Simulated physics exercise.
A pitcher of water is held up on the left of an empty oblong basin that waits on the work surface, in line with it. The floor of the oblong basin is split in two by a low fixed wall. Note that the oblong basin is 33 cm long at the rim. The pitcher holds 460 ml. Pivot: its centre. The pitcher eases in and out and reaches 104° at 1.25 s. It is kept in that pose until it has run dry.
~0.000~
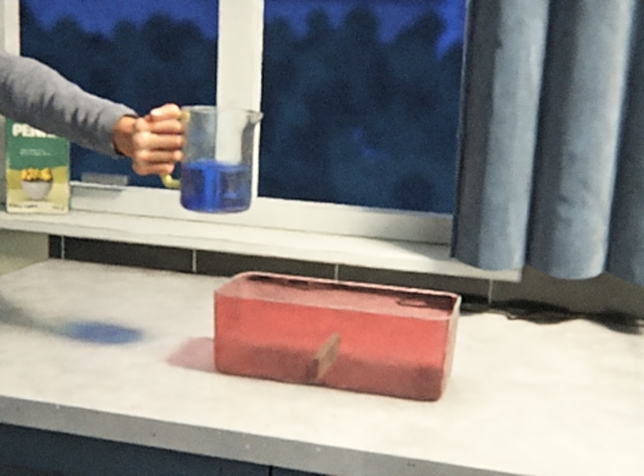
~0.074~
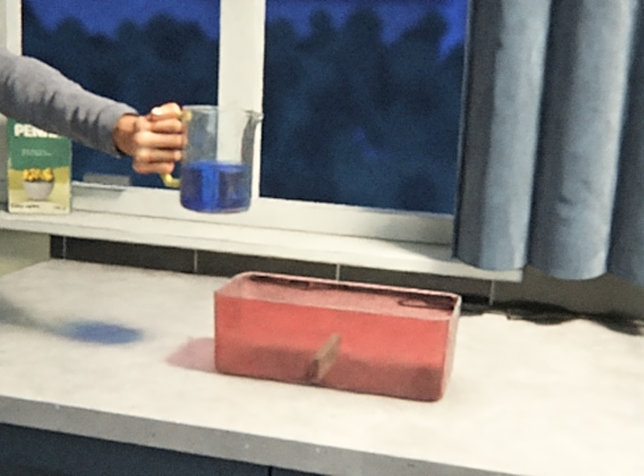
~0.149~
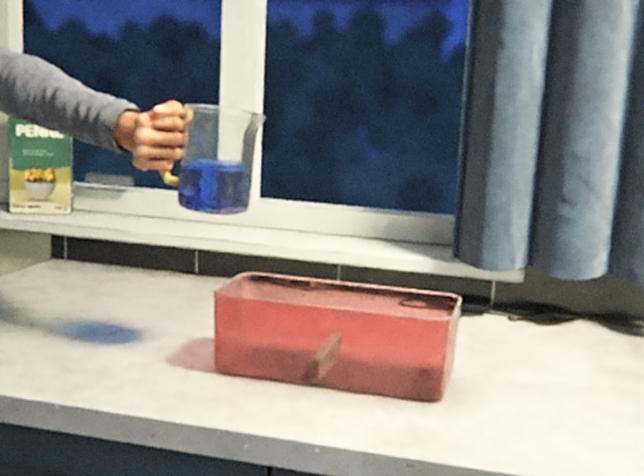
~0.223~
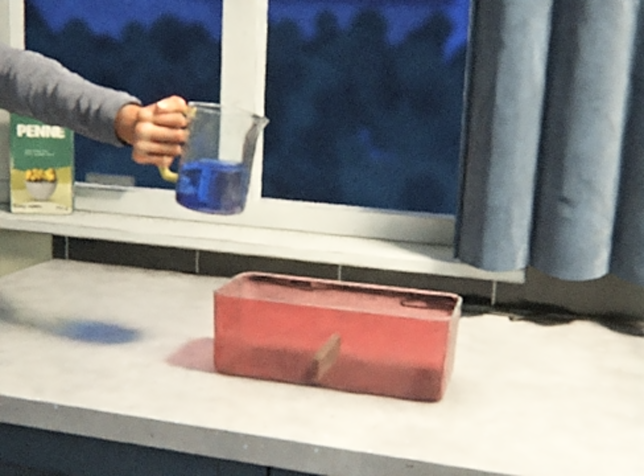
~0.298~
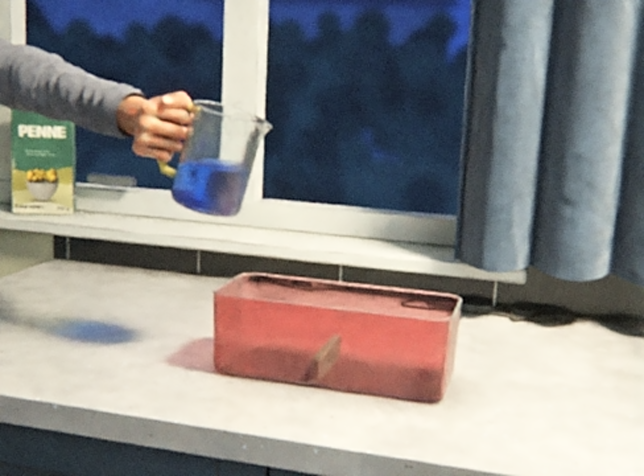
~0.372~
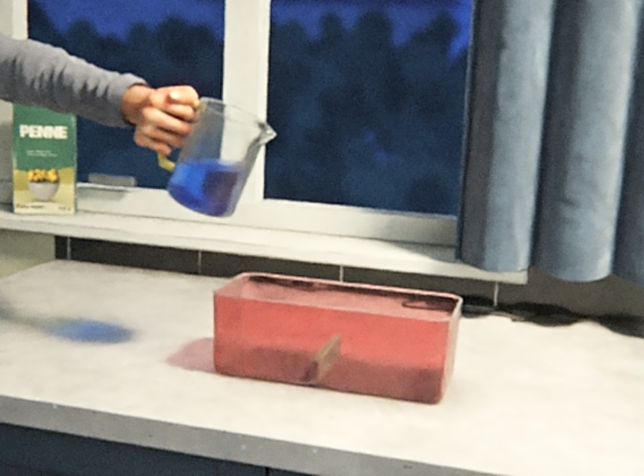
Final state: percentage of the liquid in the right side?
Approximately 10 %.
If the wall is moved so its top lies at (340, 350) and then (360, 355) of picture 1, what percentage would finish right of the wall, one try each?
15 per cent first, 15 per cent second.
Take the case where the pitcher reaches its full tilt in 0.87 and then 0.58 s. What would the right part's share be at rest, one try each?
Roughly 10 per cent the first time and 15 per cent the second.
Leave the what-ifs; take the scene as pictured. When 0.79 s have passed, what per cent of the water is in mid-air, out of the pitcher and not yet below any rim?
2 %.
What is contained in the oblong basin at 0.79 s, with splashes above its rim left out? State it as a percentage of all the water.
0 %, roughly.
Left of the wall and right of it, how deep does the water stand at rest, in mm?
About 22 mm left, about 2 mm right.
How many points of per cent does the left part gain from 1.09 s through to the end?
I'd put it near 60 percent.
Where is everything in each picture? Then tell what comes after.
It leans 0°; its right rim is at (262, 114); the water meets the walls at (187, 161) and (250, 166); the oblong basin's rim runs from (228, 283) to (456, 309); the wall's top is at (327, 347), in the first picture.
It leans 1°; its right rim is at (263, 115); the water meets the walls at (187, 161) and (251, 165), in the second picture.
It leans 4°; its right rim is at (265, 117); the water meets the walls at (187, 161) and (251, 165), in the third picture.
It leans 8°; its right rim is at (268, 121); the water meets the walls at (186, 162) and (250, 166), in the fourth picture.
It leans 14°; its right rim is at (271, 127); the water meets the walls at (185, 161) and (250, 166), in the fifth picture.
It leans 21°; its right rim is at (275, 135); the water meets the walls at (182, 161) and (250, 167), in the sixth picture.
By 0.79 s the tilt is 72° and 98 per cent is still to pour, 0 is left of the wall and 0 right of it.
By 1.09 s the tilt is 100° and 46 per cent is still to pour, 26 is left of the wall and 0 right of it.
By 1.41 s the tilt is 104° and 7 per cent is still to pour, 75 is left of the wall and 6 right of it.
By 1.75 s the tilt is 104° and 0 per cent is still to pour, 86 is left of the wall and 9 right of it.
At rest 86 per cent lies left of the wall, 10 right of it and 4 outside.
